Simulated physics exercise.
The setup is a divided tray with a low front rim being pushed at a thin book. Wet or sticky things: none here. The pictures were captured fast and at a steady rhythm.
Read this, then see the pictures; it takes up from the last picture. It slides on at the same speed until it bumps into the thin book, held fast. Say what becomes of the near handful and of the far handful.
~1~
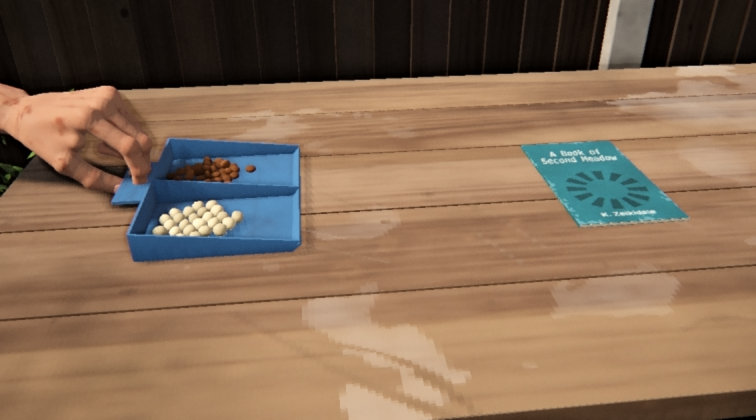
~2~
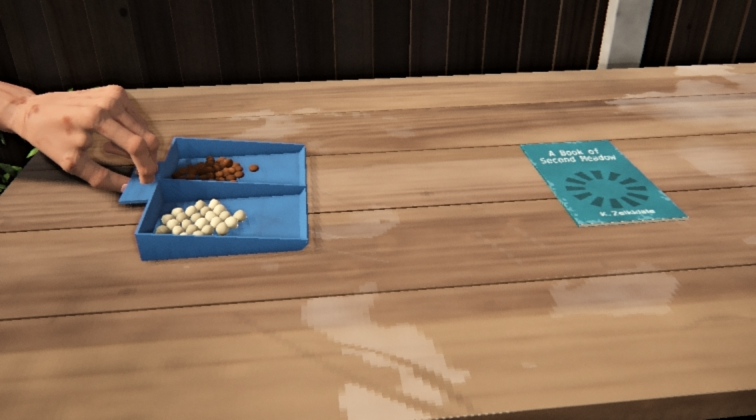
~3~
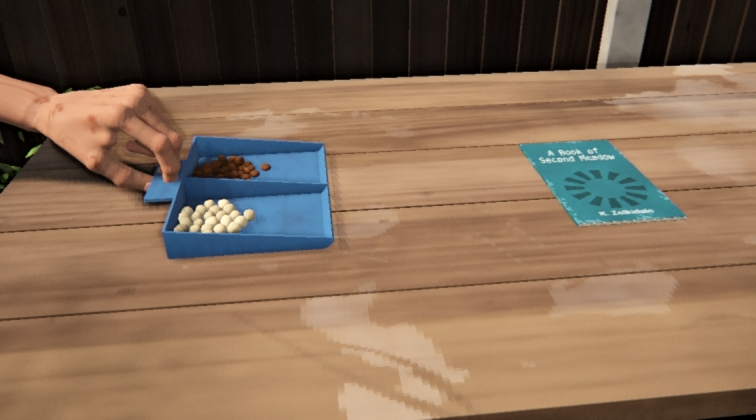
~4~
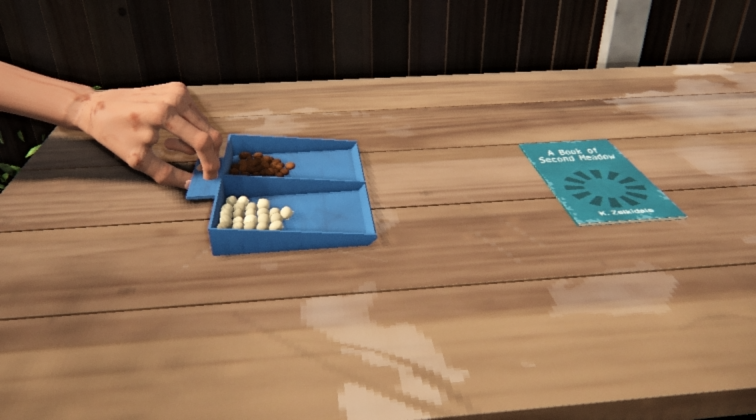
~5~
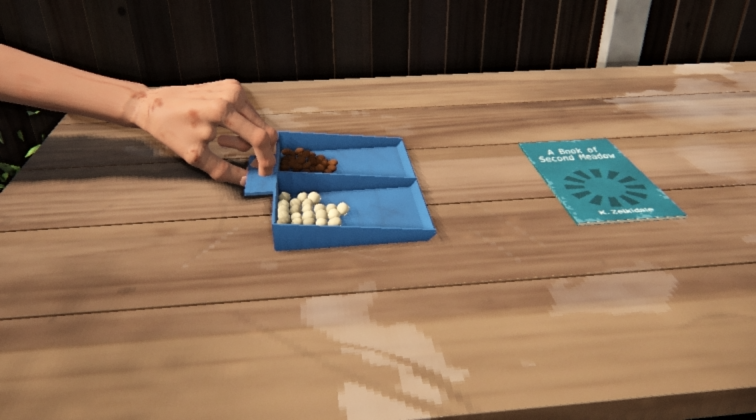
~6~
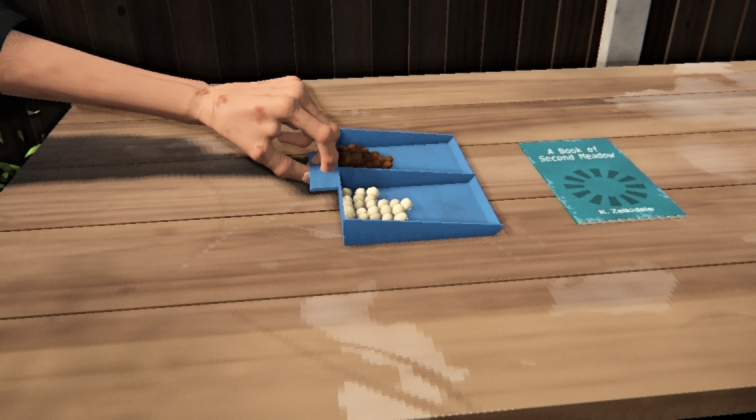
The near handful lets some escape; the far handful lets some escape.
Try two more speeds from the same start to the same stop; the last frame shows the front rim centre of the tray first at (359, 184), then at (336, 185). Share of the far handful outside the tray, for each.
0 % and 0 %.
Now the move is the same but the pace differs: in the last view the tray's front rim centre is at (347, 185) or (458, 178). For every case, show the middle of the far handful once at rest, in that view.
Try 1 about (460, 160); try 2 about (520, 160).
Then, 0.04 s past the last view, tray still sliding, front rim near (514, 175); near handful all inside; far handful all inside.
Then, 0.18 s past the last view, tray stopped at the thin book; near handful about a quarter out of the tray; far handful a small part out of the tray.
Then, 0.39 s past the last view, tray stopped at the thin book; near handful about a third out of the tray; far handful about a third out of the tray.
Finally, tray stopped at the thin book; near handful about a third out of the tray; far handful about a third out of the tray.
